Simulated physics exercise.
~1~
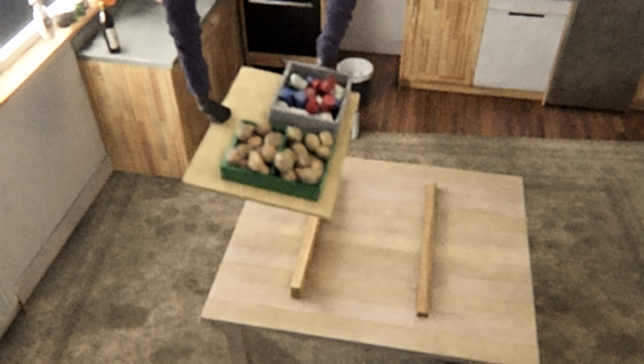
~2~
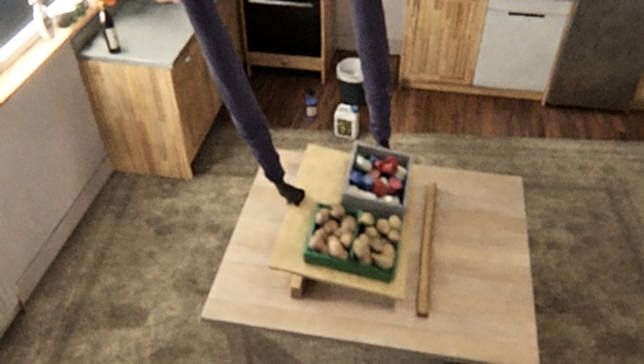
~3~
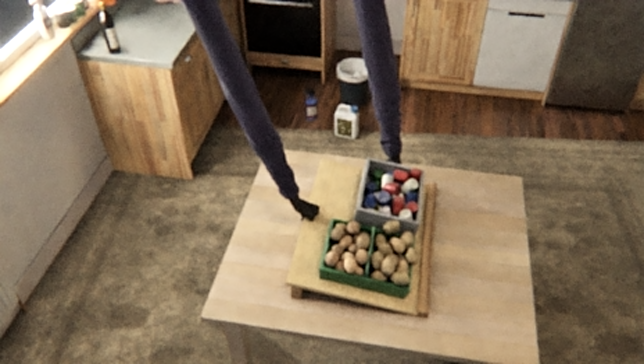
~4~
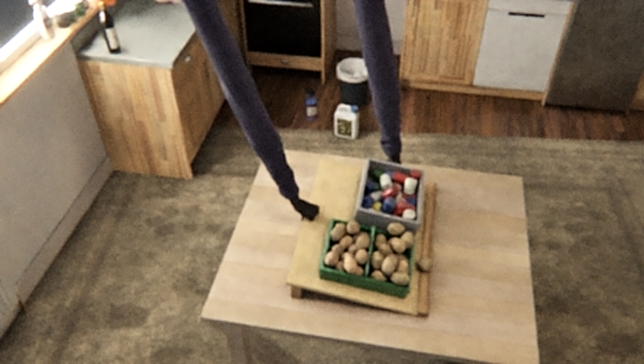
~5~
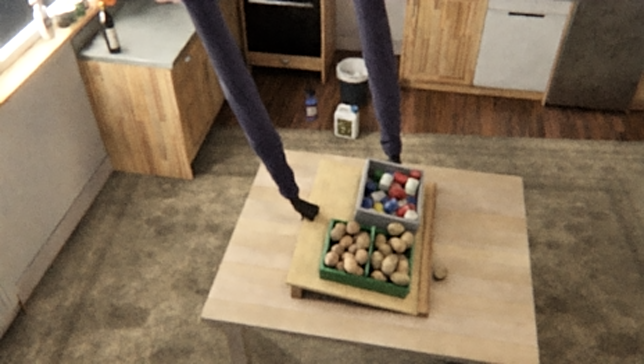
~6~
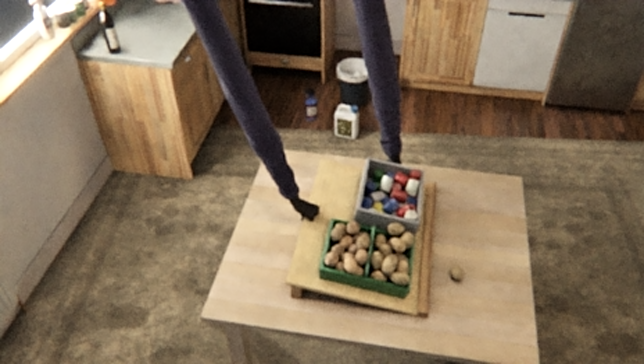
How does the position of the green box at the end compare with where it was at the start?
At the start the green box is held up on the board at the table's upper left. By the end it is farther right and lower in view, on the board that has been set down over the table.
